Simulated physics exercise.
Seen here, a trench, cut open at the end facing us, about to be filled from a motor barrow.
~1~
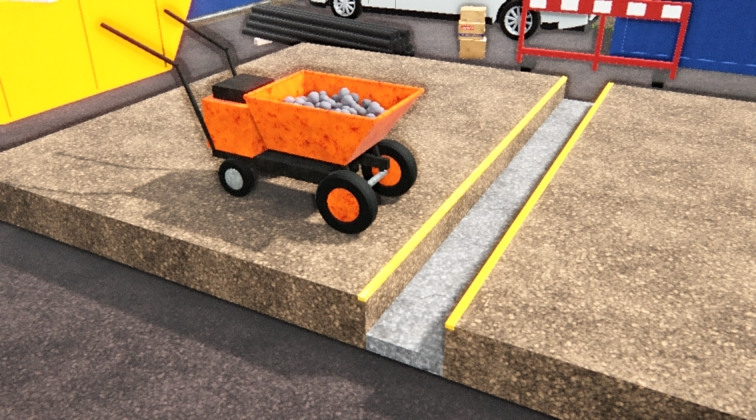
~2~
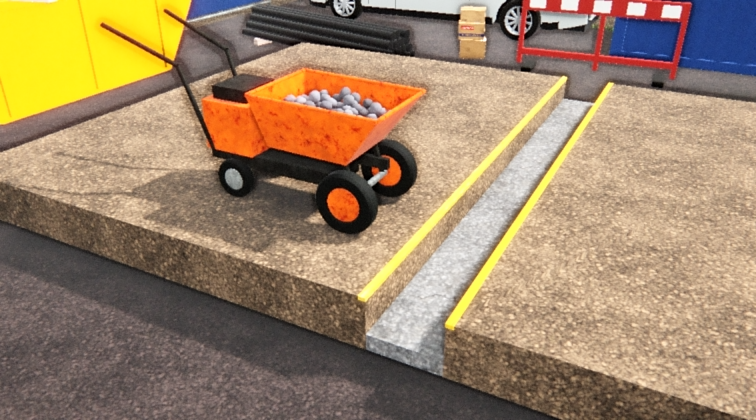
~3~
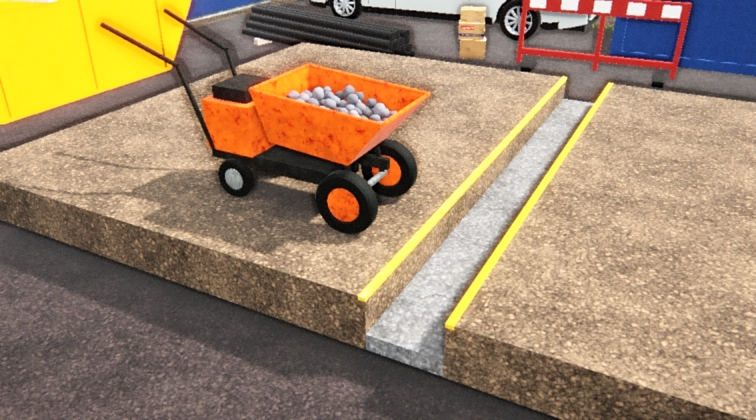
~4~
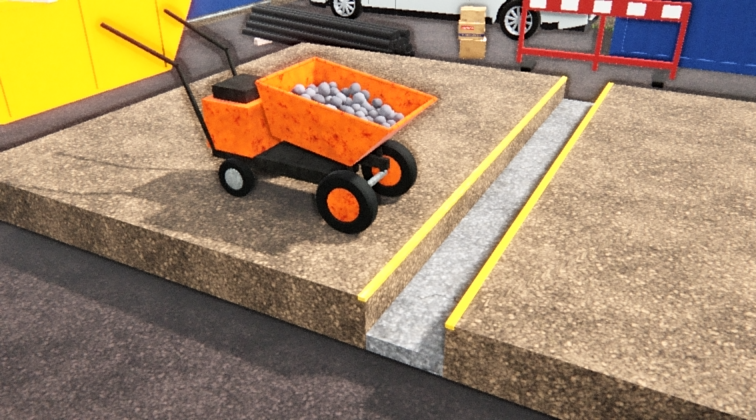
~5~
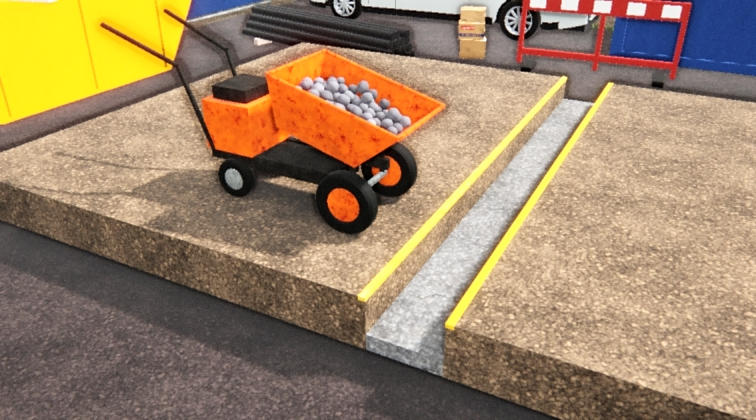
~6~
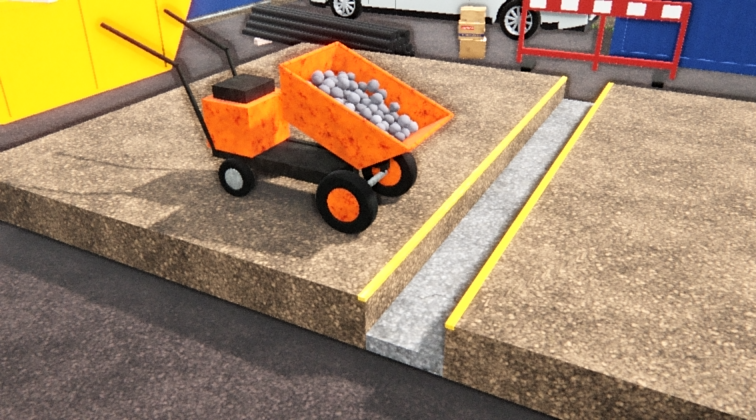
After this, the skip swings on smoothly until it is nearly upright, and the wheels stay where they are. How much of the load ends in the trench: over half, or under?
The trench takes more than half.
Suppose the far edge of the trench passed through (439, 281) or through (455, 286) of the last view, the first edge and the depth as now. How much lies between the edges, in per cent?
Near 20 % and 70 %.
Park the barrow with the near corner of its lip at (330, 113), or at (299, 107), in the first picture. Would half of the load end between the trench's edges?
The first try: Over half. The second: Below a half.
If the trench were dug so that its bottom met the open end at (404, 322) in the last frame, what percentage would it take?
Some 50 per cent.
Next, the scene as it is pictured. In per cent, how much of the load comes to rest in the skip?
Roughly 0 in a hundred.
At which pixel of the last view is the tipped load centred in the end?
At about (468, 260).
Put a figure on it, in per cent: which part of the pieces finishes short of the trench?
Close to 0 per cent.
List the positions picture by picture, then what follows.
In the first picture, lip of the skip near (375, 121), level; top of the load near (325, 108), round cobbles; first edge of the trench near (389, 267); far edge near (472, 291), the trench nearly as wide as the skip, and about half as deep as wide.
In the second picture, lip of the skip near (377, 122), tipped barely; top of the load near (326, 107).
In the third picture, lip of the skip near (382, 125), tipped barely; top of the load near (324, 105).
In the fourth picture, lip of the skip near (389, 131), tipped a little; top of the load near (318, 101).
In the fifth picture, lip of the skip near (399, 139), tipped clearly; top of the load near (326, 96).
In the sixth picture, lip of the skip near (408, 150), tipped clearly; top of the load near (336, 92); first edge of the trench near (389, 267); far edge near (472, 291).
Shortly afterwards, skip tipped steeply; the whole lot in the skip.
Next, skip tipped right over; near two thirds in the skip; near a quarter in or heaped over the trench; only a few beyond it.
Some moments later, skip tipped right over; a little in the skip; the bulk in or heaped over the trench; only a few beyond it.
In the end, skip tipped right over; only a few in the skip; all but a few in or heaped over the trench; only a few beyond it.
